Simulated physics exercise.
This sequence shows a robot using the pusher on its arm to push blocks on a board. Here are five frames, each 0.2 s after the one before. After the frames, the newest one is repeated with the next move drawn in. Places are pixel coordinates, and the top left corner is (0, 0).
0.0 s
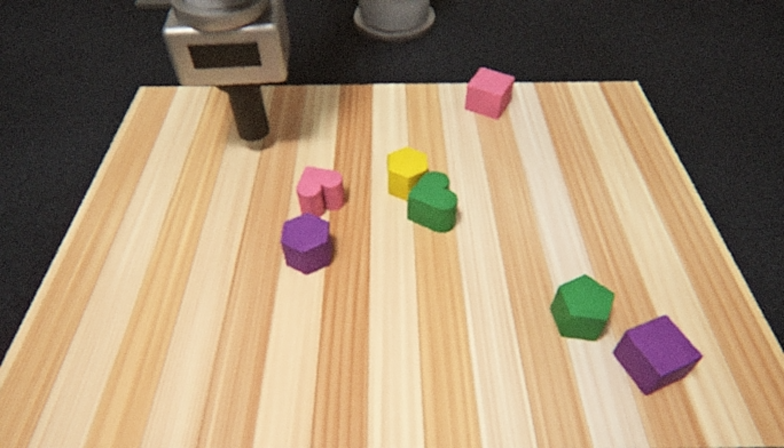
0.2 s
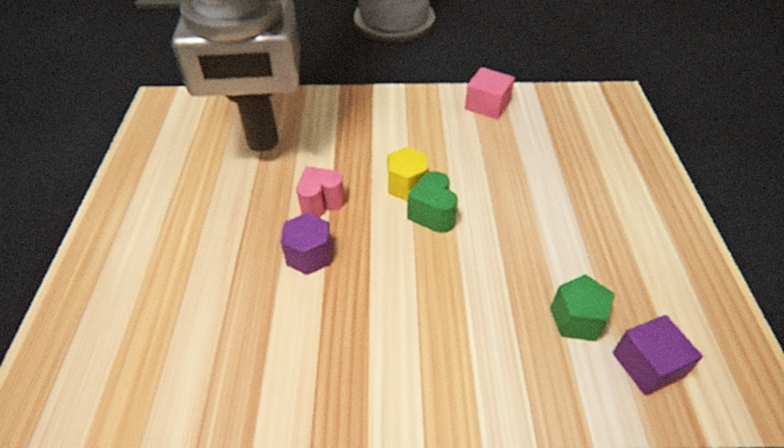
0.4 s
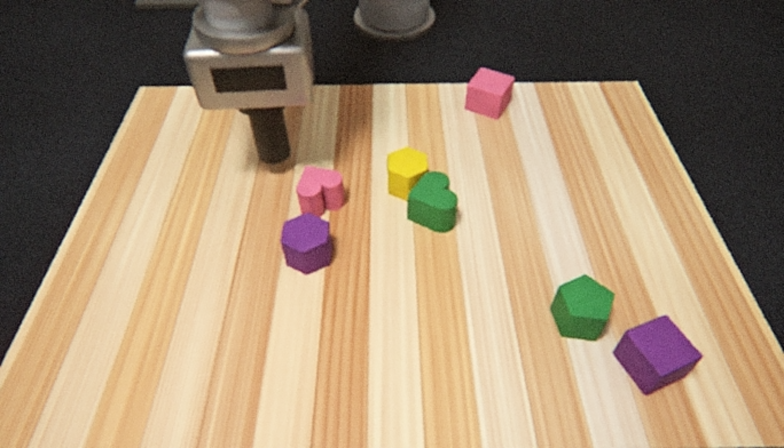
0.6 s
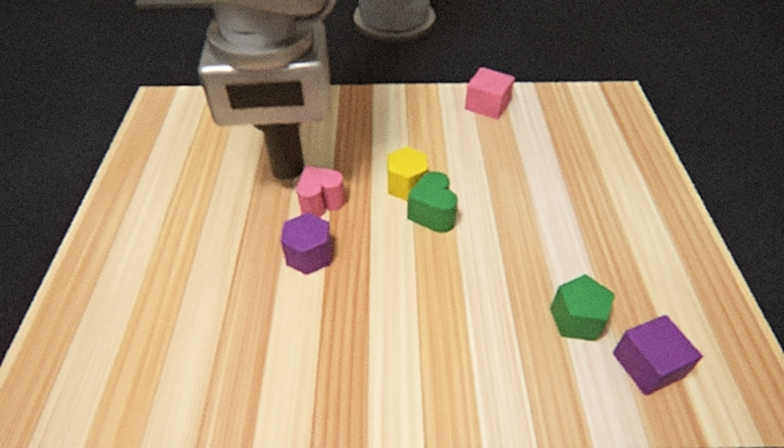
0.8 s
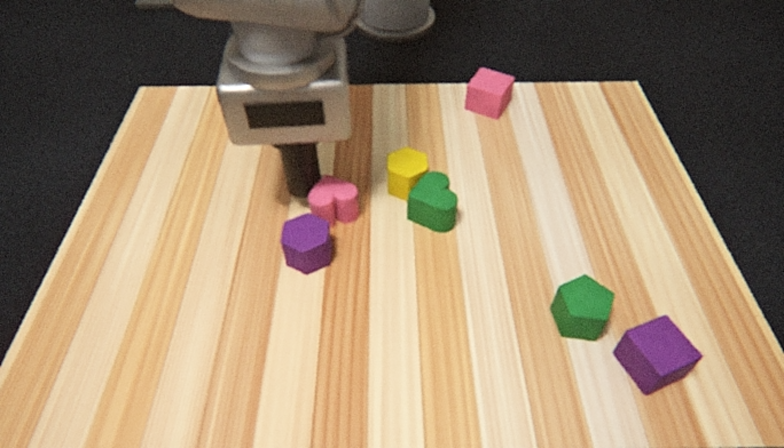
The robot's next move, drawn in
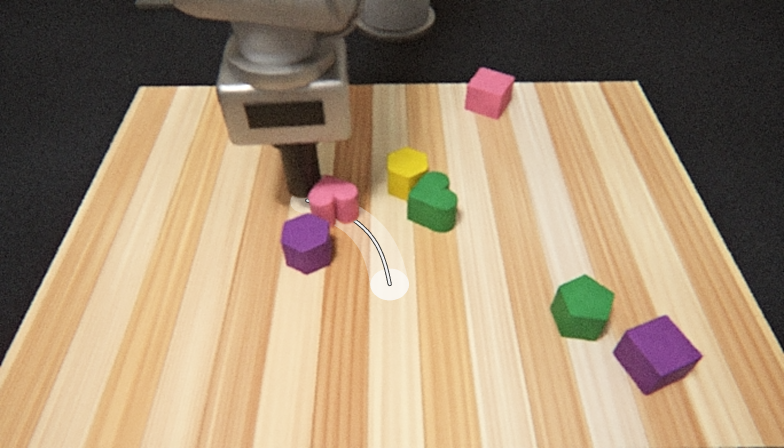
Robot arm lowering its dark pusher diagonally right across a striped wooden board, nudging a pink heart block slightly to the right.
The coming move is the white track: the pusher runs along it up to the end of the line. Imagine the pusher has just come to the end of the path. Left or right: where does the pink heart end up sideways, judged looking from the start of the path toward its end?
The shift is leftward.
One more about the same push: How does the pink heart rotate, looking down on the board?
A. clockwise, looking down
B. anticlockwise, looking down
The answer is B.
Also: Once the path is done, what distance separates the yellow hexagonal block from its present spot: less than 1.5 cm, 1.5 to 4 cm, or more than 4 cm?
Under 1.5 cm.
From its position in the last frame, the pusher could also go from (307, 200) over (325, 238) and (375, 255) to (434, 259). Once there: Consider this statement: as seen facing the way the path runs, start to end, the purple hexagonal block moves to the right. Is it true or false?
True - the claim holds.
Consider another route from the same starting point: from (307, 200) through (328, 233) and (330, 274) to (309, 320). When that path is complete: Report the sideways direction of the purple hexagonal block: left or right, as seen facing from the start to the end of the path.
Facing from start to end, it will go to the right.
The line goes from (307, 200) over (347, 216) and (377, 244) to (390, 284).
The first path, step by step. One third of the way, pusher at (346, 202); pink heart at (370, 211), turned 20° clockwise.
Two thirds of the way, pusher at (376, 231); pink heart at (407, 239).
At the end, pusher at (390, 271); purple hexagonal block unmoved; pink heart at (430, 260), turned 30° anticlockwise; yellow hexagonal block unmoved.
